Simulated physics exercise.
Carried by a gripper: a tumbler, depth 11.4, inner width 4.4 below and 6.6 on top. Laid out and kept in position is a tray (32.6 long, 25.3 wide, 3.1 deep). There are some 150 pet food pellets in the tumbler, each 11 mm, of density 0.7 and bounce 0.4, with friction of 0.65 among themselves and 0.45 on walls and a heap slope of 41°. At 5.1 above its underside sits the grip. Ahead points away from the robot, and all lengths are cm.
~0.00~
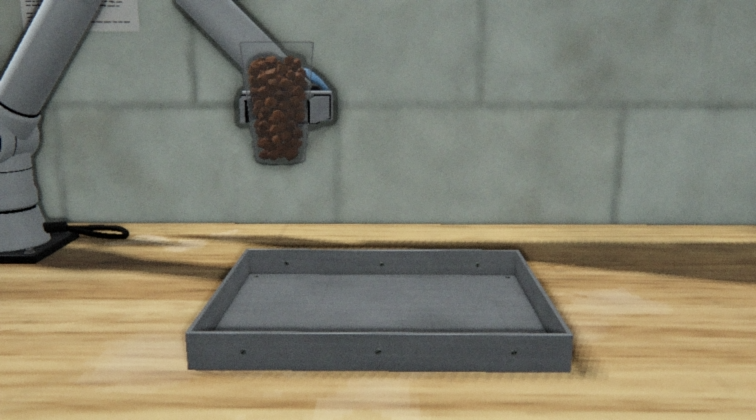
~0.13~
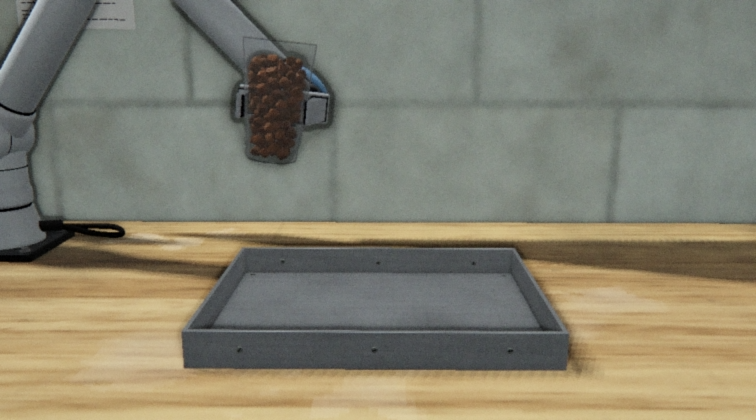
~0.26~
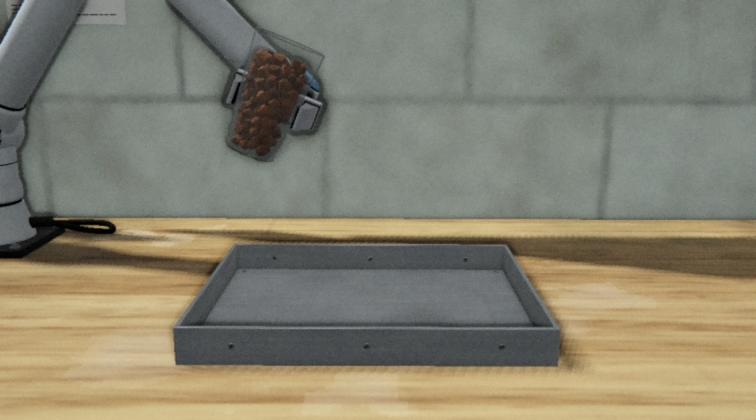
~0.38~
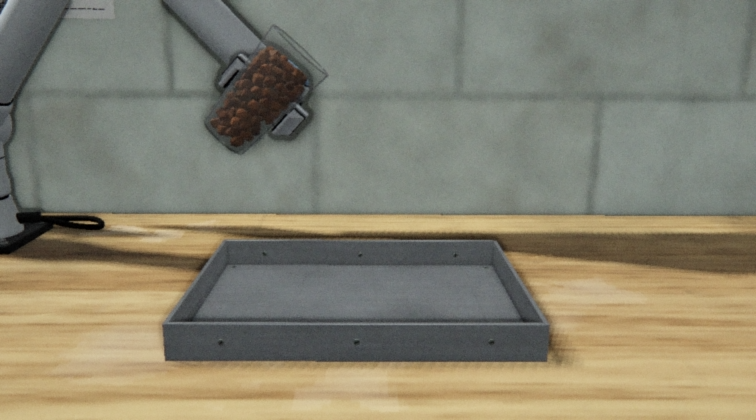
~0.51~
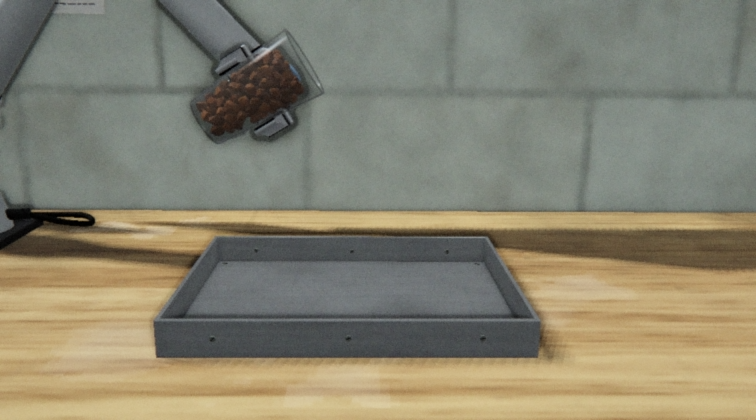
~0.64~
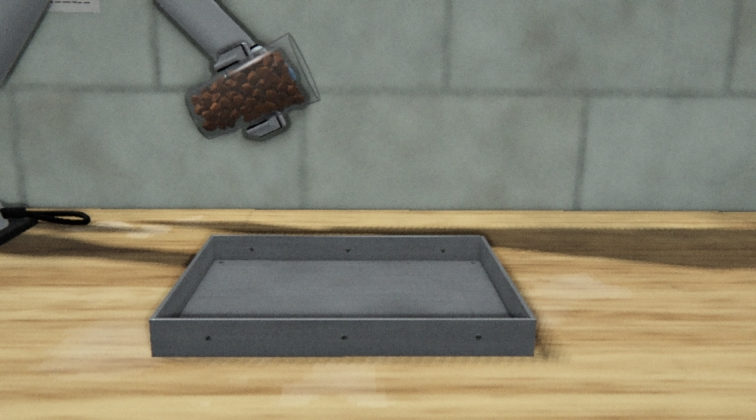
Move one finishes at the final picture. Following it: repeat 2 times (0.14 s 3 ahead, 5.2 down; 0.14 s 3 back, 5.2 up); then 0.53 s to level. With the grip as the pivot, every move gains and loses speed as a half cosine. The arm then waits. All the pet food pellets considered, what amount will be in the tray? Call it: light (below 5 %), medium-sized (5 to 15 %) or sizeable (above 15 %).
A light share.
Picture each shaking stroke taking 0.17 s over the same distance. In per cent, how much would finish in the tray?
In that case about 0 in a hundred.
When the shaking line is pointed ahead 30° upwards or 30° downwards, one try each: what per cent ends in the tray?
Estimates, in order: 55 % then 10 %.
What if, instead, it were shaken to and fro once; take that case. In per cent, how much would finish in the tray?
0 per cent.
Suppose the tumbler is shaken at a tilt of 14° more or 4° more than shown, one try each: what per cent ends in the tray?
Roughly 10 and 5 percent.
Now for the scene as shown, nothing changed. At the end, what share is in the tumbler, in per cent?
I'd put it close to 95 per cent.
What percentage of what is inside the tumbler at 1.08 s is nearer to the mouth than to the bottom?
Share in the mouth half: About 50 %.
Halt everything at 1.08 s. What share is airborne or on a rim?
It amounts to roughly 1 in a hundred.
After 1.08 s, tilted 65° forward, highest piece 19 above the table; 152 in the tumbler, 1 in the tray, 1 in flight or on a rim.
After 1.51 s, tilted 24° forward, highest piece 26 above the table; 150 in the tumbler, 4 in the tray.
After 1.93 s, level, highest piece 27 above the table; 150 in the tumbler, 4 in the tray.
After 2.98 s, level, highest piece 27 above the table; 150 in the tumbler, 4 in the tray.
In the end, 150 in the tumbler, 4 in the tray. That is 3 % in the tray.
